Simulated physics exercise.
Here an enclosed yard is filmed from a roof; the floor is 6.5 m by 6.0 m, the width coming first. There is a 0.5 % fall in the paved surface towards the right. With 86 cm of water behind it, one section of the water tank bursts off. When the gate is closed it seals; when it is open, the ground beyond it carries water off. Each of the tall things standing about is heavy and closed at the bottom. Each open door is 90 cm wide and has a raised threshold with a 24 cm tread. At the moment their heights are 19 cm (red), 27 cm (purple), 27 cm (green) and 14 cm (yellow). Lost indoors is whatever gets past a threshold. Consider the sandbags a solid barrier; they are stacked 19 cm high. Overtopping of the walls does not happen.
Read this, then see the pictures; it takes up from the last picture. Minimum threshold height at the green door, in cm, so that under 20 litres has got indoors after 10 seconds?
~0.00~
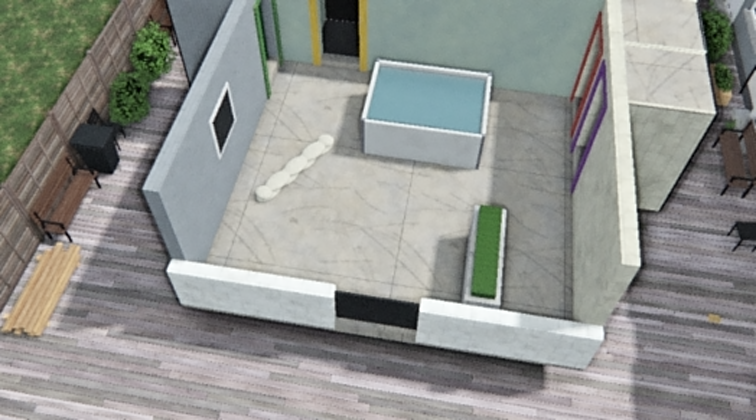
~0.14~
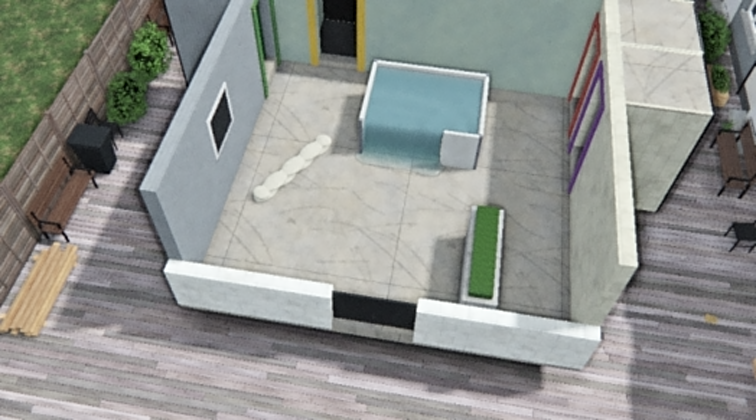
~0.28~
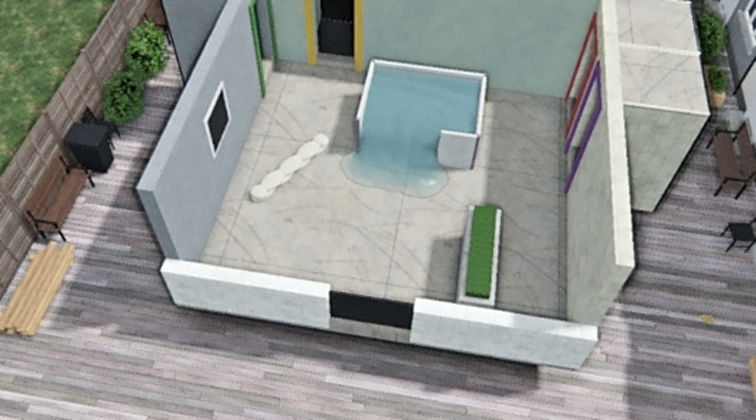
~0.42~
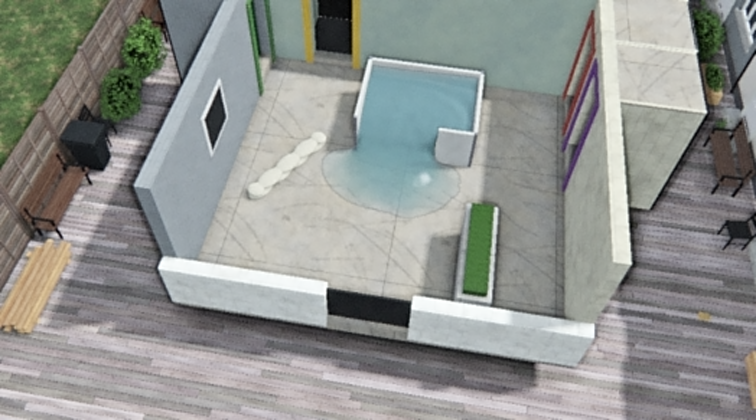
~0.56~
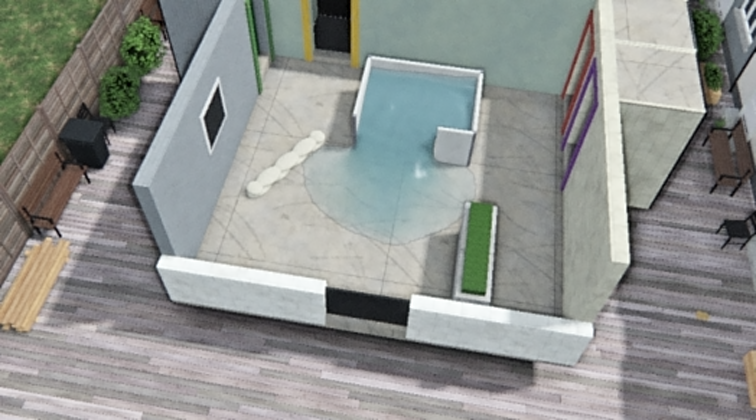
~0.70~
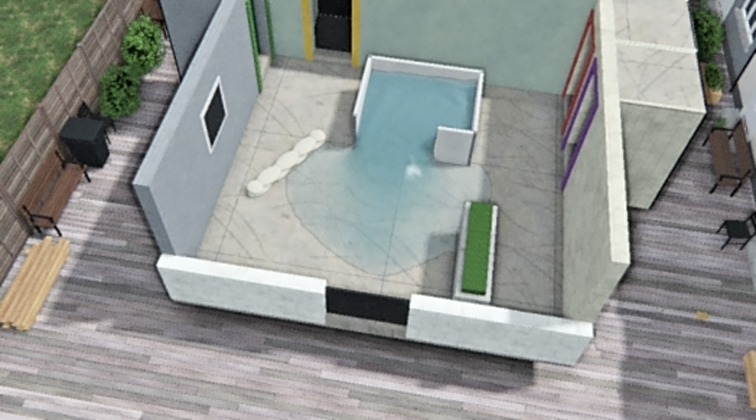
Approx. 6.5 cm.
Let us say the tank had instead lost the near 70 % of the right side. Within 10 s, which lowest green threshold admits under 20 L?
You'd want it roughly 12.0 centimetres tall.
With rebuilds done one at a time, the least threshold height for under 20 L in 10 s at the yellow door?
The yellow door needs around 10.5 cm.
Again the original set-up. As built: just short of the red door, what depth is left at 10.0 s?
The depth there is around 12.5 cm.
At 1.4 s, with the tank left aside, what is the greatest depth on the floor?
44 cm.
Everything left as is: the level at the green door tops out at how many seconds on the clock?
Peak time: Around 8.0 s.
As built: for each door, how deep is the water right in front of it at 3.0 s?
Door by door in centimetres - red 0, purple 1, green 0, yellow 0.
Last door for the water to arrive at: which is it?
I'd say the red one.
After 1.4 s water covers 40 % of the floor, deepest (44 cm) near (434, 322); it has not reached the green door.
After 3.0 s water covers 50 % of the floor, deepest (36 cm) near (248, 291); it has not reached the green door.
After 10.0 s water covers 95 % of the floor, deepest (14 cm) near (506, 88); 7 cm at the green door, 0 litres in over its 27 cm threshold.
At the green door as built, the water arrived by 4.2 s and peaked near 13 cm at 8.2 s.
With a threshold of 6 cm, 25 litres would have come in within the 10 s; with 7 cm, 16 litres. So under 20 litres takes about 6.5 cm.
